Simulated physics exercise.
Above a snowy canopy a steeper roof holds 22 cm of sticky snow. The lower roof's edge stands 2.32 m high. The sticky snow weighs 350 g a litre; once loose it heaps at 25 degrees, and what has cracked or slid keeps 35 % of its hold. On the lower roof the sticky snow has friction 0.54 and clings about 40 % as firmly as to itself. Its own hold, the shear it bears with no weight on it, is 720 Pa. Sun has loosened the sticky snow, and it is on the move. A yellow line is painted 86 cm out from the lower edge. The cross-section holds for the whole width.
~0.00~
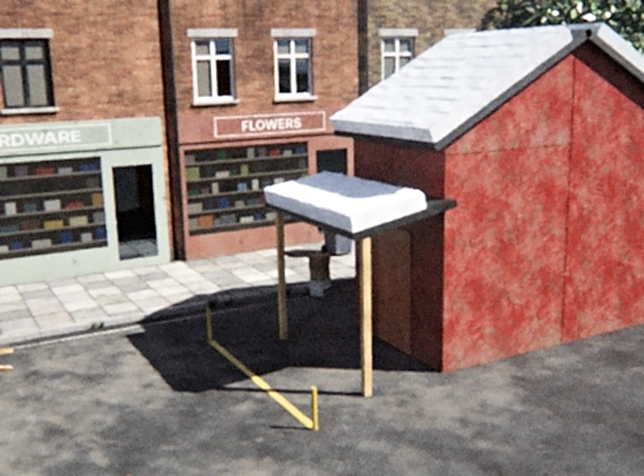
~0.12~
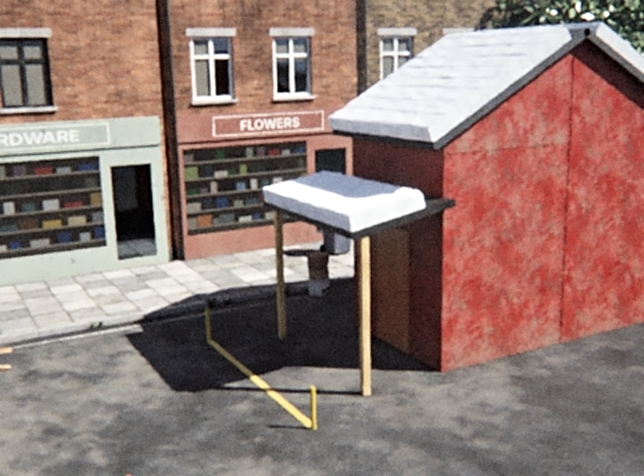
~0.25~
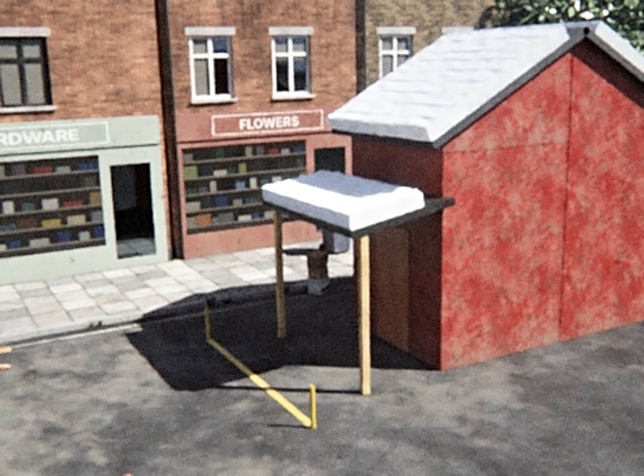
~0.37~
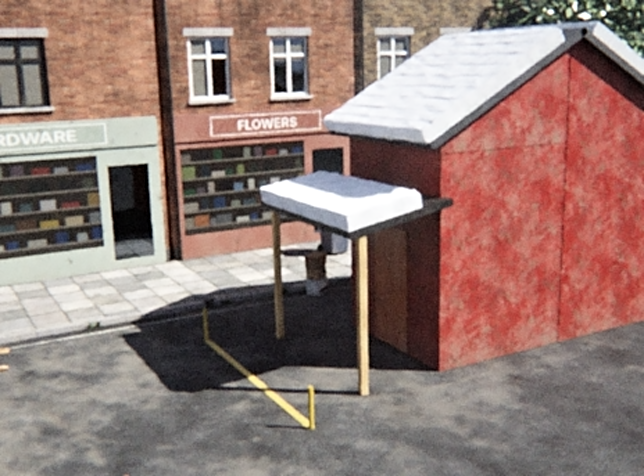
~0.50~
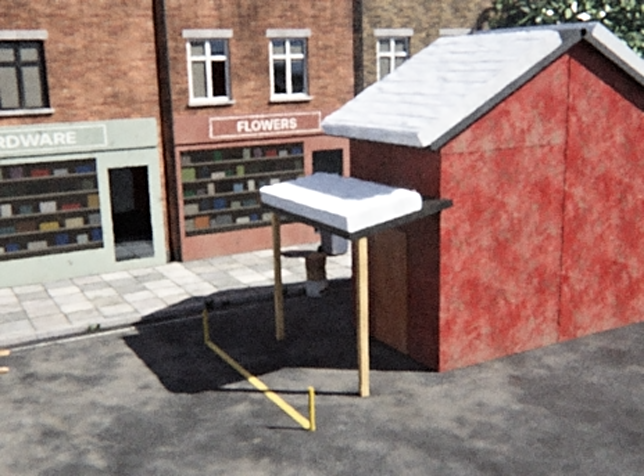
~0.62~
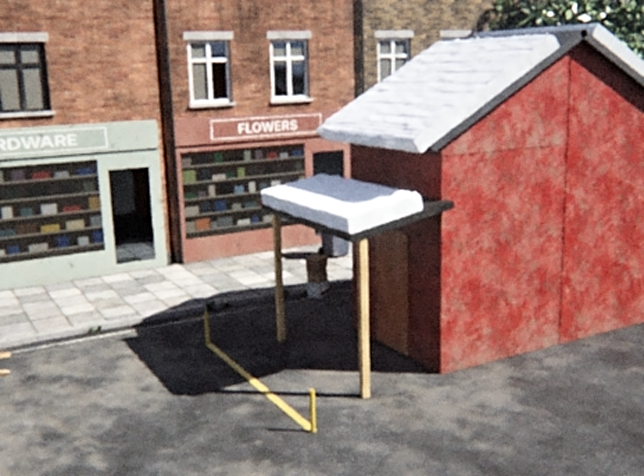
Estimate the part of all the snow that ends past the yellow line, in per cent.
About 15 %.
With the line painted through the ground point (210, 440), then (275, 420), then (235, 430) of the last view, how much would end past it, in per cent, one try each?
In that order: 0 %, 8 %, 0 %.
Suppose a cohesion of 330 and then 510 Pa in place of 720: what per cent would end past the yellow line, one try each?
In that order: 45 %, 30 %.
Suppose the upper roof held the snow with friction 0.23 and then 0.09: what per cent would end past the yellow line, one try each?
In turn about 35 %, 50 %.
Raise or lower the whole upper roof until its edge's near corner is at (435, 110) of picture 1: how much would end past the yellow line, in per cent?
It would be near 45 %.
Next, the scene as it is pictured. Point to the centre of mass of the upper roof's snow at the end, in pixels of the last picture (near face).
Near (352, 287).
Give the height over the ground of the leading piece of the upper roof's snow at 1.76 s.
Some 2.8 m.
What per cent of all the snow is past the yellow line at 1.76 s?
About 0 %.
After 1.15 s, none is below the lower edge and 0 % is past the line.
After 1.76 s, none is below the lower edge and 0 % is past the line.
After 2.38 s, none is below the lower edge and 0 % is past the line.
After 3.00 s, 30 % is below the lower edge and 7 % is past the line.
After 4.20 s, 36 % is below the lower edge and 15 % is past the line.
